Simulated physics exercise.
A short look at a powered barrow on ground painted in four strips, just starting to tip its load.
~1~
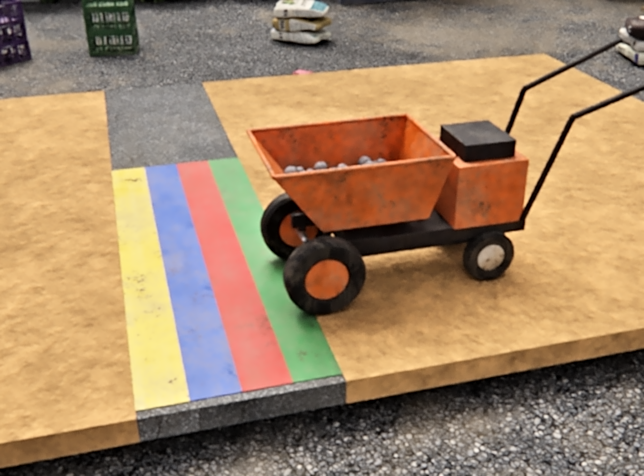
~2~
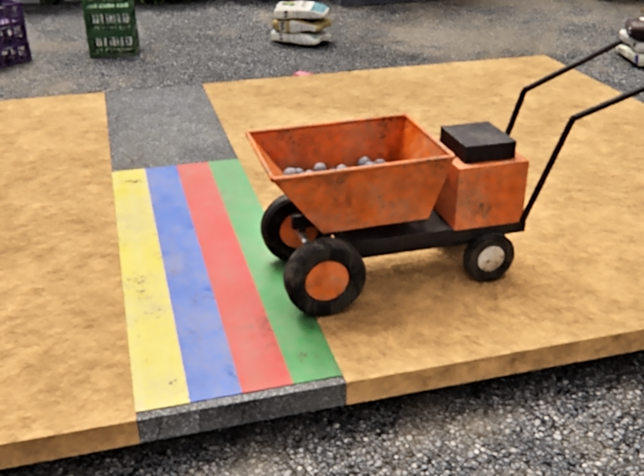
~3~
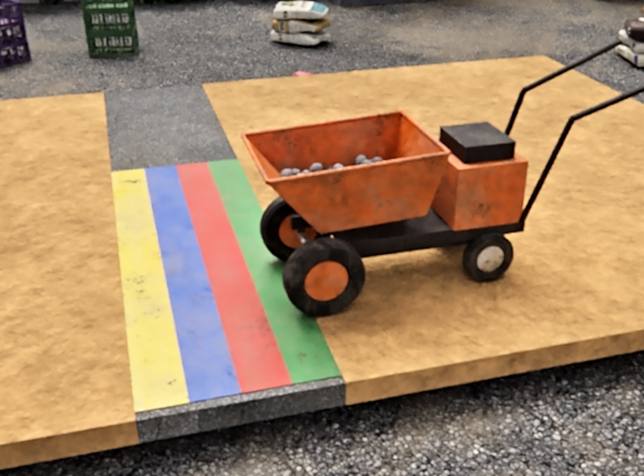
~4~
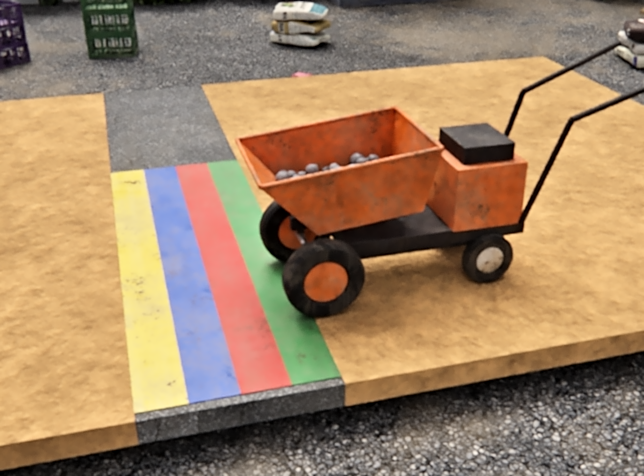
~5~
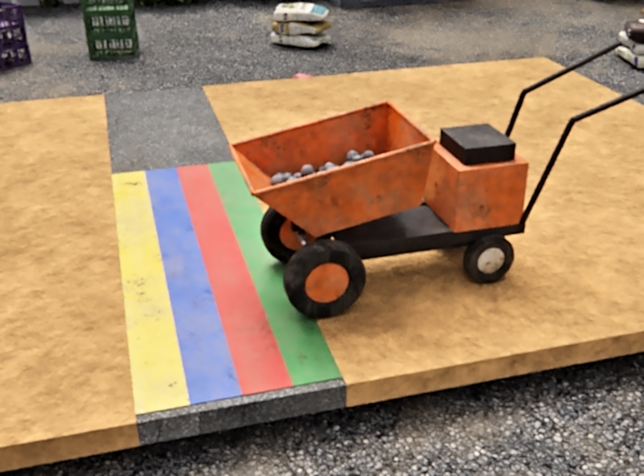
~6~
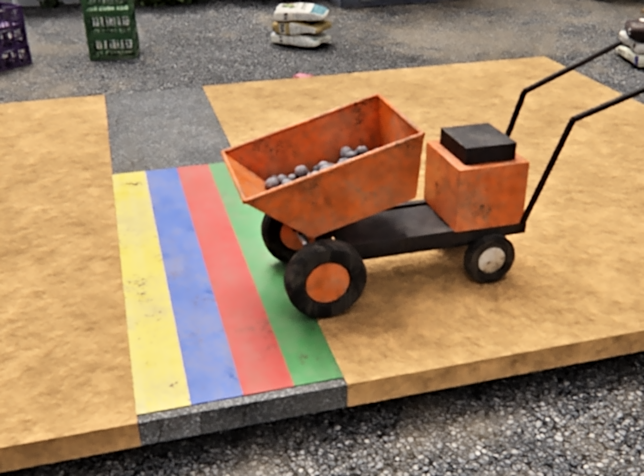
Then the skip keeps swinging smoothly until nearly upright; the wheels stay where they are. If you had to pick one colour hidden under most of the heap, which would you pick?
I would pick yellow.
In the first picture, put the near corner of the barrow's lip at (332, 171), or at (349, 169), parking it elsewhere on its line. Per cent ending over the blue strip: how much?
30 % then 20 %.
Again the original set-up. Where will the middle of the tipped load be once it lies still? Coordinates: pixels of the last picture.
Close to (163, 307), more or less.
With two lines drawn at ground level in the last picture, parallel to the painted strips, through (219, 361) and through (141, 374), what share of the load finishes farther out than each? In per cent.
Near 70 % and near 10 %, in that order.
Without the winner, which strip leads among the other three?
Ranked second: The blue one.
Soon, skip tipped steeply; all in the skip.
A while on, skip tipped right over; nearly all in the skip; a stray few over the blue strip.
Towards the end, skip tipped right over; about half in the skip; about a quarter over the blue strip; about a quarter over the yellow strip; a small part off the paint.
Finally, skip tipped right over; about a third in the skip; none over the green strip; none over the red strip; about a quarter over the blue strip; about a third over the yellow strip; a small part off the paint.
